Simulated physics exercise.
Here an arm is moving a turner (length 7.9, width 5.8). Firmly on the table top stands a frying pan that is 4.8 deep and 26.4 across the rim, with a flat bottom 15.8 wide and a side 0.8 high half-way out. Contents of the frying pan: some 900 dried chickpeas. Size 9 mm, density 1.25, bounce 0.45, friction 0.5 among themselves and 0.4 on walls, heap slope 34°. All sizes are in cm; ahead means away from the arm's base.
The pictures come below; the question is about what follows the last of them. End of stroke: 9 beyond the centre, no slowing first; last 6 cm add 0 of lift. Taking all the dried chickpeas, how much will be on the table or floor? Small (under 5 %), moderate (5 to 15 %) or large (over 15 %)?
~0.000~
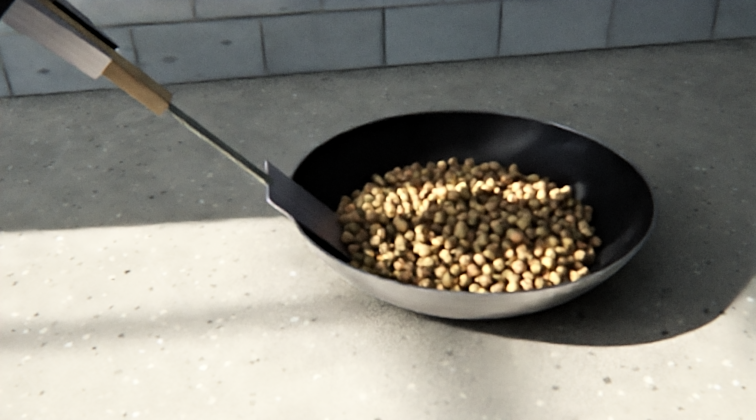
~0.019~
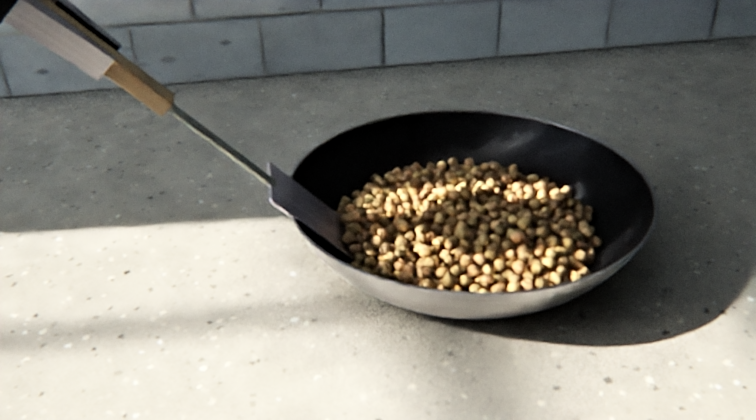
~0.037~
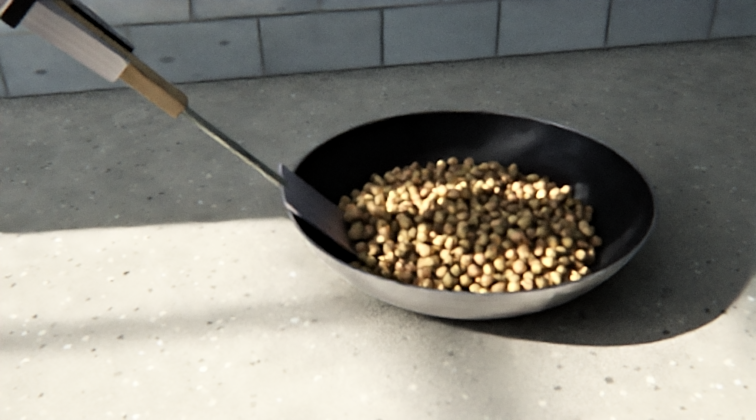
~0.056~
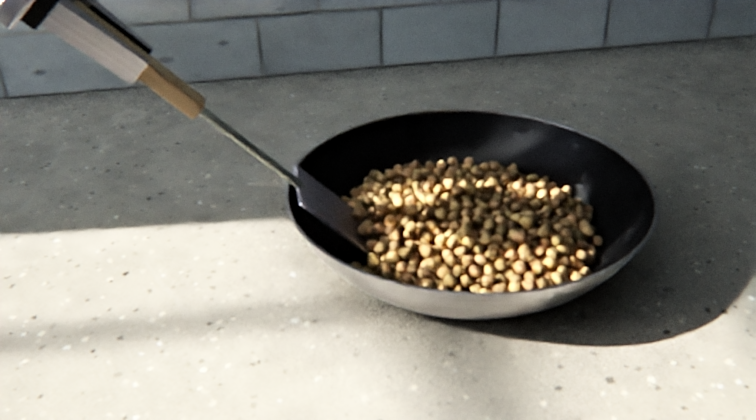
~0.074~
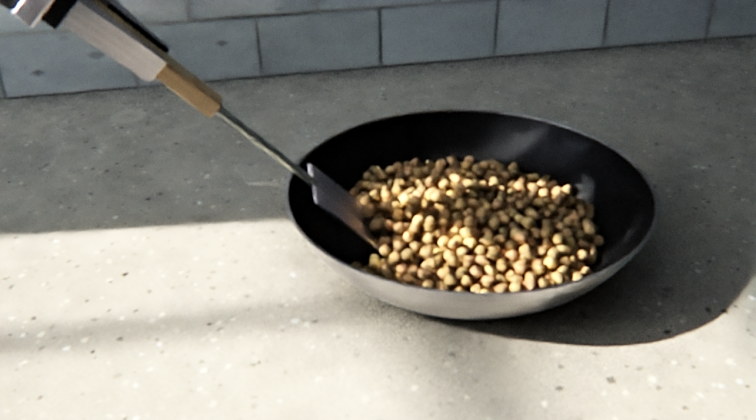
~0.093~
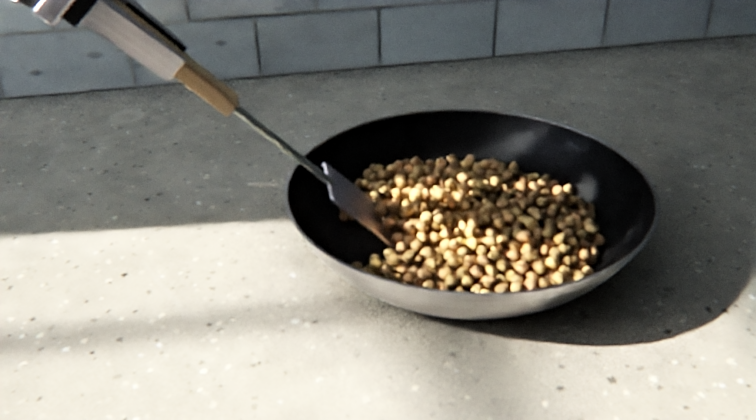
Small.
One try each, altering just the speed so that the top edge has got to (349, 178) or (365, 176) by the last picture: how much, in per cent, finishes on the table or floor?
About 5 and 5 percent.
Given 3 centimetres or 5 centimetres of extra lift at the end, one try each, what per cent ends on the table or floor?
Close to 5 and 5 percent respectively.
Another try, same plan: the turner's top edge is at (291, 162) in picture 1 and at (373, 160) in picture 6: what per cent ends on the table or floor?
Some 10 percent ends up on the table or floor.
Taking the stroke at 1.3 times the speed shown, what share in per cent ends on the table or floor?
Roughly 5 per cent.
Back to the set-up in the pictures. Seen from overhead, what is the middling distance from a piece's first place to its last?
3 cm.
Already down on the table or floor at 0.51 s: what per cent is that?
I'd say close to 2 in a hundred.
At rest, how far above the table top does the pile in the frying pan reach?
6.0 cm.
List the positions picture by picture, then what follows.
In the first picture, the turner top edge at (267, 180), sloping 47°; upper third of the load around (465, 216), from x 340 to 595, top at y 165; 900 in the frying pan.
In the second picture, the turner top edge at (270, 181), sloping 47°; upper third of the load around (465, 216), from x 340 to 595, top at y 165.
In the third picture, the turner top edge at (282, 183), sloping 47°; upper third of the load around (462, 215), from x 340 to 595, top at y 160.
In the fourth picture, the turner top edge at (297, 183), sloping 47°; upper third of the load around (458, 212), from x 340 to 595, top at y 160.
In the fifth picture, the turner top edge at (312, 182), sloping 47°; upper third of the load around (461, 208), from x 345 to 600, top at y 160.
In the sixth picture, the turner top edge at (328, 180), sloping 47°; upper third of the load around (464, 206), from x 345 to 600, top at y 160; 900 in the frying pan.
After 0.18 s, sloping 47°, highest piece 4 above the table; 900 in the frying pan.
After 0.27 s, sloping 47°, highest piece 5 above the table; 900 in the frying pan.
After 0.51 s, sloping 47°, highest piece 6 above the table; 875 in the frying pan, 23 on the table or floor, 2 on the blade or in flight.
After 1.56 s, sloping 47°, highest piece 5 above the table; 875 in the frying pan, 25 on the table or floor.
In the end, 875 in the frying pan, 25 on the table or floor. That is 3 % on the table or floor.
